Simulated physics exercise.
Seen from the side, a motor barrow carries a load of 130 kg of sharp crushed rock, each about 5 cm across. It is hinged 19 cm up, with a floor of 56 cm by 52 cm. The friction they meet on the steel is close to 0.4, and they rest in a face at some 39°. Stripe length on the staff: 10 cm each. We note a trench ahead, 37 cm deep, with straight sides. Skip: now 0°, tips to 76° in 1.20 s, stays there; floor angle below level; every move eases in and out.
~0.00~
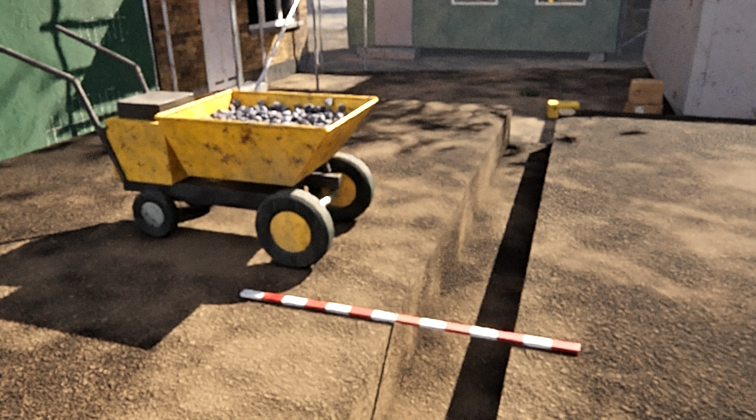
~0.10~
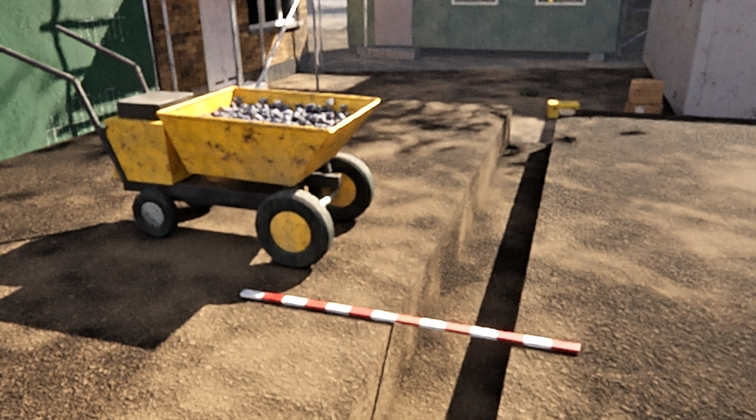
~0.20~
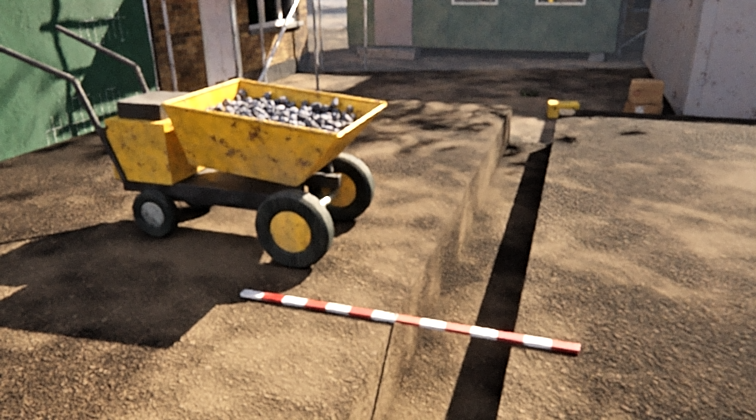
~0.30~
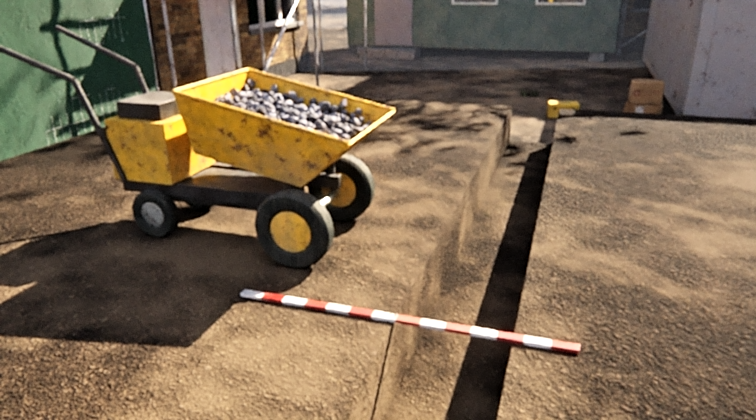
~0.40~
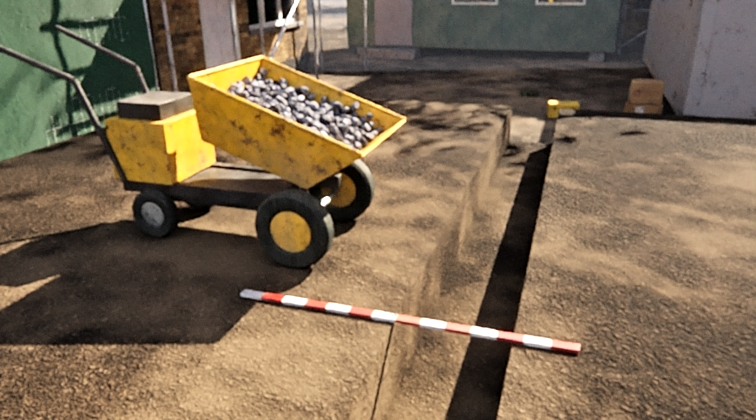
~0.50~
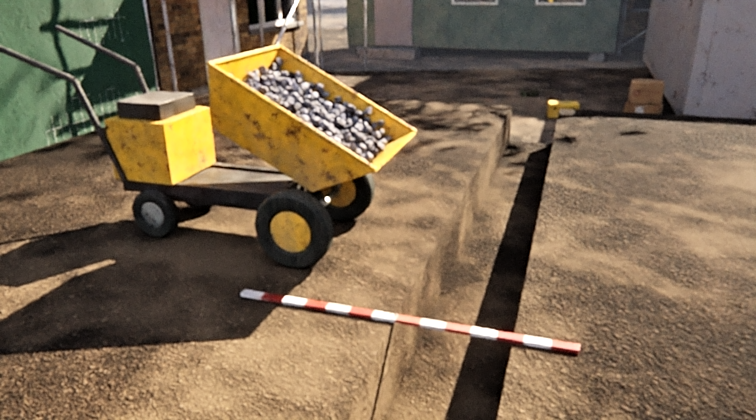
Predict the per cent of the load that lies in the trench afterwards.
100 per cent.
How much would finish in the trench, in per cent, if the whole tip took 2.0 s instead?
Something close to 100 per cent.
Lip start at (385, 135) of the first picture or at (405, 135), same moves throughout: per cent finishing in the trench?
Near 95 and near 75 percent.
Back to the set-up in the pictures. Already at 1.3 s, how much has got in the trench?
Some 30 per cent.
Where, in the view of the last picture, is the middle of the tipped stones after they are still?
Resting centre: About (468, 312).
After 0.9 s the floor is at 64°; 100 % in the skip; the foremost stones are at (412, 207).
After 1.3 s the floor is at 76°; 67 % in the skip, 32 % in the trench; the foremost stones are at (503, 325).
After 1.6 s the floor is at 76°; 30 % in the skip, 1 % short of the trench, 69 % in the trench; the foremost stones are at (514, 342).
After 3.6 s the floor is at 76°; 0 % in the skip, 100 % in the trench; the foremost stones are at (515, 336).
